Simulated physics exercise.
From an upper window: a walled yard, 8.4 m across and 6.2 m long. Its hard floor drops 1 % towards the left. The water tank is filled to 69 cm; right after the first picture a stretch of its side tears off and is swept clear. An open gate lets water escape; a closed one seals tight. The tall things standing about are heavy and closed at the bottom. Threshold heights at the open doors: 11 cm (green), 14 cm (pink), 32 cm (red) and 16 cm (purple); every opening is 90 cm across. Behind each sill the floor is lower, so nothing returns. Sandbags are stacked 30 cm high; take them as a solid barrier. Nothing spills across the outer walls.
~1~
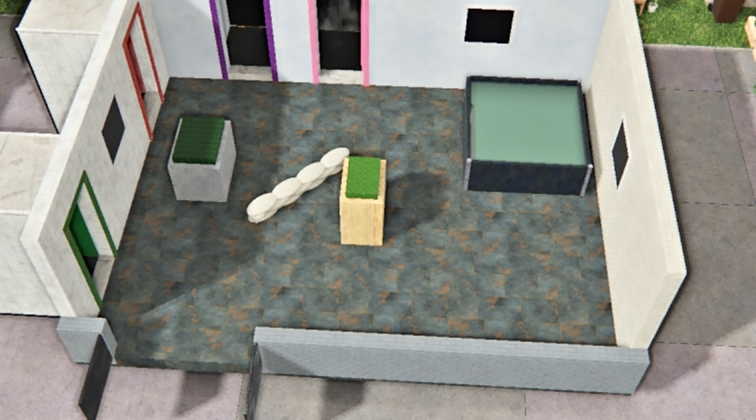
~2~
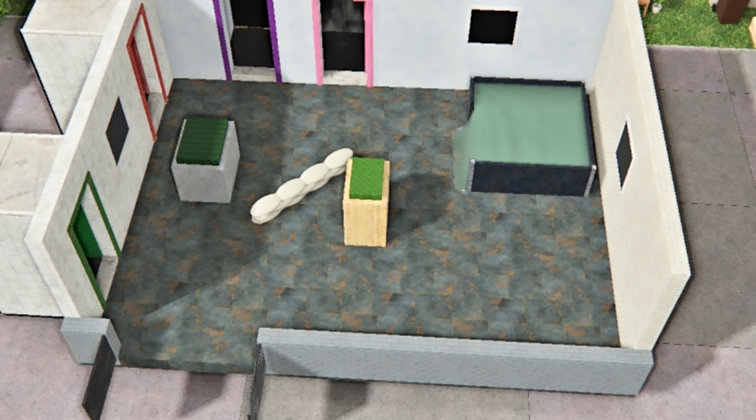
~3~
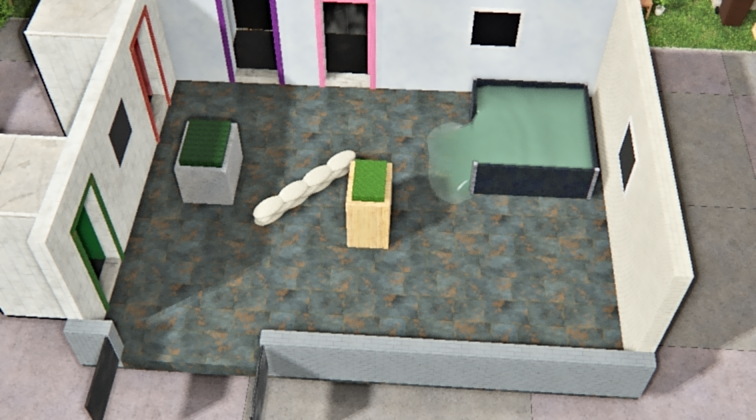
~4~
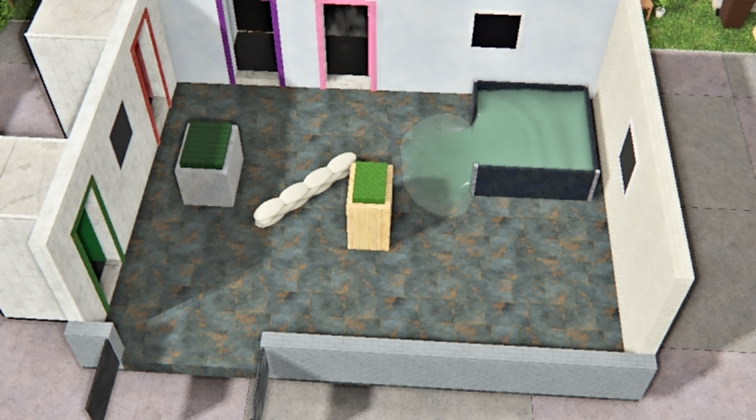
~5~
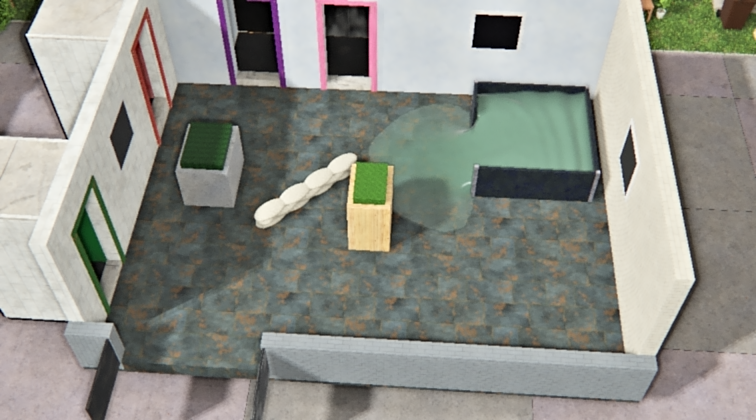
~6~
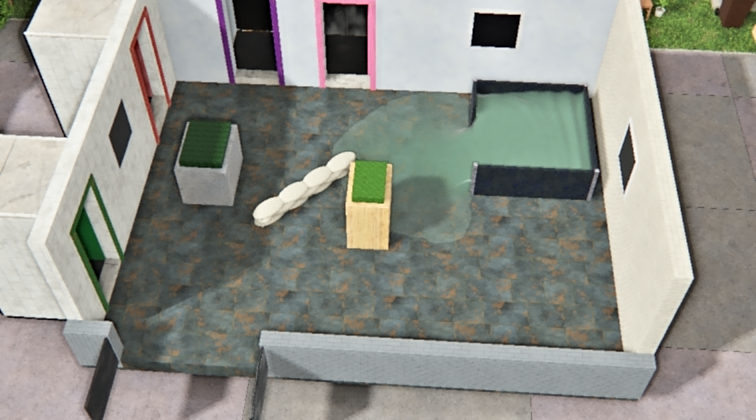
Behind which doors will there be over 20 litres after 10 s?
The water let in: At the green door it does not reach the limit; at the pink door it keeps below the limit; at the red door it does not reach the limit; at the purple door it does not reach the limit.
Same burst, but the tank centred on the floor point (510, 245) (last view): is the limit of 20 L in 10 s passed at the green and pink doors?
Against that limit: Green past it, pink not over.
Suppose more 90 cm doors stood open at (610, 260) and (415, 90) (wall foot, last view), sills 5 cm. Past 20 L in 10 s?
In turn: Under, not over.
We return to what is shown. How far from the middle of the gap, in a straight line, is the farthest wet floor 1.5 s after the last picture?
Roughly 6.2 m.
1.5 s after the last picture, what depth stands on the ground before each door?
Depths in cm: Green 0, pink 10, red 14, purple 15.
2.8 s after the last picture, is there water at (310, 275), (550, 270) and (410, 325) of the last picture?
In that order: Under water, dry, flooded.
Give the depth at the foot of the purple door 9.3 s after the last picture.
About 8.5 cm.
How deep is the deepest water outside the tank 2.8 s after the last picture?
Roughly 32 cm.
Then, 0.7 s after the last picture water covers 25 % of the floor and is deepest (38 cm) near (354, 162); green door not reached, pink door 8 cm at the sill, 0 L in, red door not reached, purple door not reached.
Then, 1.5 s after the last picture water covers 50 % of the floor and is deepest (37 cm) near (341, 191); green door not reached, pink door 10 cm at the sill, 0 L in, red door 14 cm at the sill, 0 L in, purple door 15 cm at the sill, 0 L in.
Then, 2.8 s after the last picture water covers 65 % of the floor and is deepest (32 cm) near (198, 101); green door 3 cm at the sill, 0 L in, pink door 8 cm at the sill, 0 L in, red door 22 cm at the sill, 0 L in, purple door 14 cm at the sill, 2 L in.
Then, 5.3 s after the last picture water covers 75 % of the floor and is deepest (18 cm) near (106, 316); green door 9 cm at the sill, 6 L in, pink door 8 cm at the sill, 0 L in, red door 15 cm at the sill, 0 L in, purple door 15 cm at the sill, 3 L in.
Then, 9.3 s after the last picture water covers 90 % of the floor and is deepest (13 cm) near (109, 307); green door 10 cm at the sill, 9 L in, pink door 5 cm at the sill, 0 L in, red door 10 cm at the sill, 0 L in, purple door 8 cm at the sill, 3 L in.
